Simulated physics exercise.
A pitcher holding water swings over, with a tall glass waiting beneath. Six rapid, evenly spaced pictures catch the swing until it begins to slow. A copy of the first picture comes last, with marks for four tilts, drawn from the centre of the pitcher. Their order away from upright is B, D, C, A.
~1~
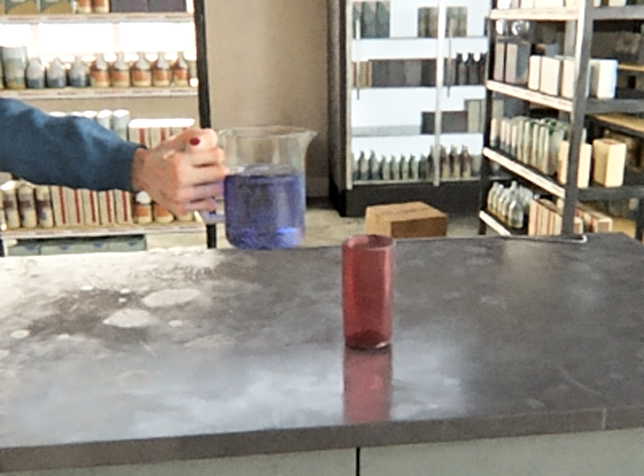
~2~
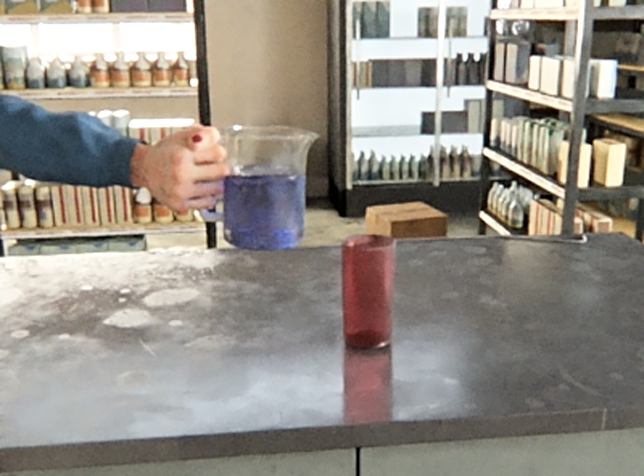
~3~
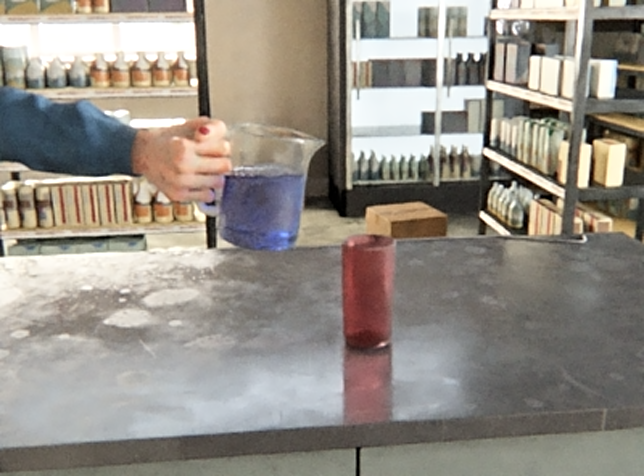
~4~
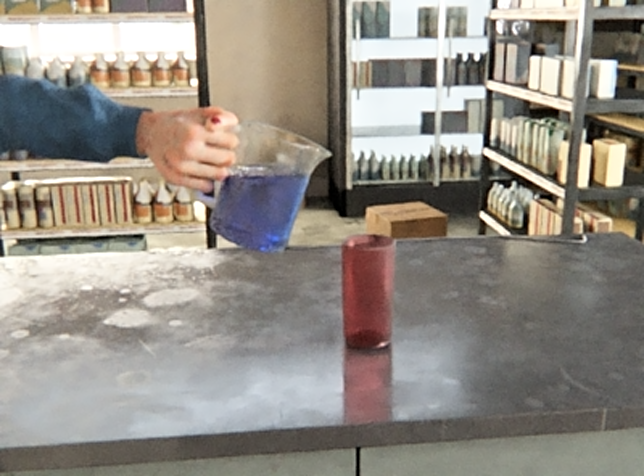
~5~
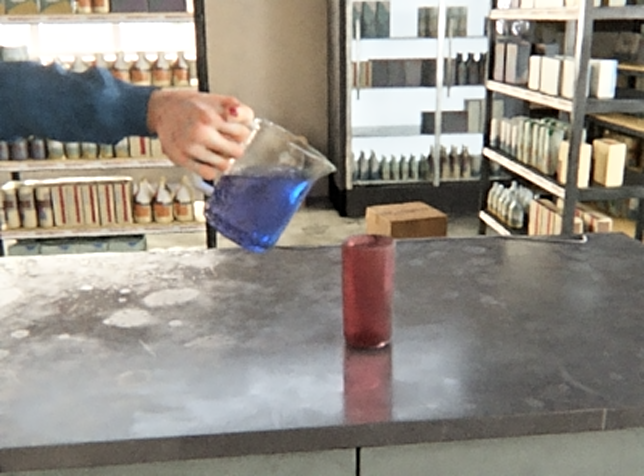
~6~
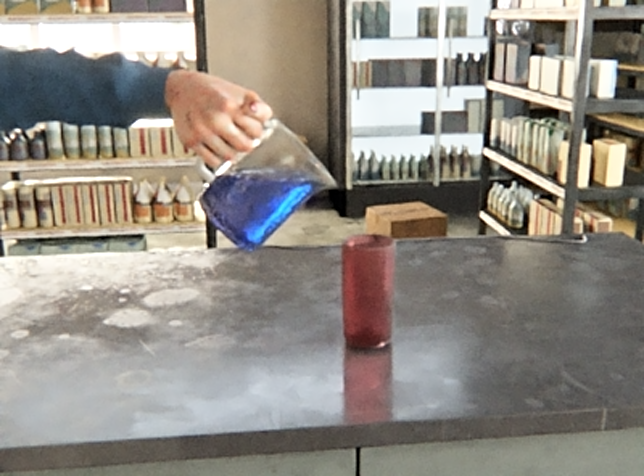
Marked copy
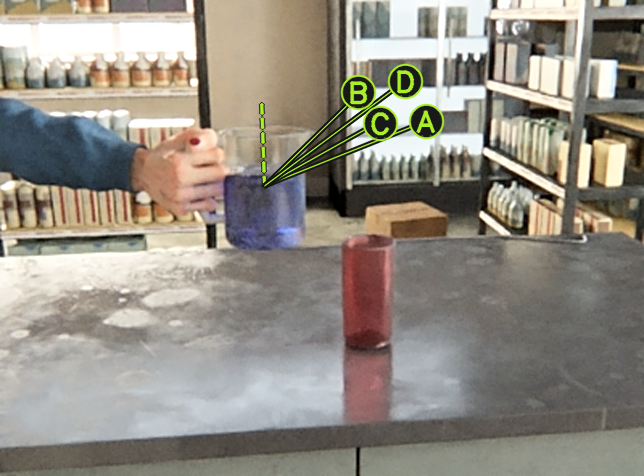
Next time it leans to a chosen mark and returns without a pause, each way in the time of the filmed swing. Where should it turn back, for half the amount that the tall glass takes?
A.
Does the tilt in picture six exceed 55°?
No.
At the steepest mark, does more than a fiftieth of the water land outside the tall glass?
No, it does not.
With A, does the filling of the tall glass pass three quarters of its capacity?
No, it does not.
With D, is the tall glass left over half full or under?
Under.
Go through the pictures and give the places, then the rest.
In the first picture, upright, lip at (315, 132); rim of the tall glass round (369, 241); nothing has left yet.
In the second picture, tipped about 2°, lip at (318, 135); nothing has left yet.
In the third picture, tipped about 9°, lip at (323, 142); nothing has left yet.
In the fourth picture, tipped about 20°, lip at (330, 153); nothing has left yet.
In the fifth picture, tipped about 33°, lip at (335, 169); nothing has left yet.
In the sixth picture, tipped about 47°, lip at (337, 186); nothing has left yet.
On the marked copy, A at (410, 127); B at (346, 105); C at (364, 130); D at (391, 90).
If A is chosen, the tall glass ends with about 51 % of what it can hold.
If B is chosen, the tall glass ends with about 6 % of what it can hold.
If C is chosen, the tall glass ends with about 31 % of what it can hold.
If D is chosen, the tall glass ends with about 16 % of what it can hold.
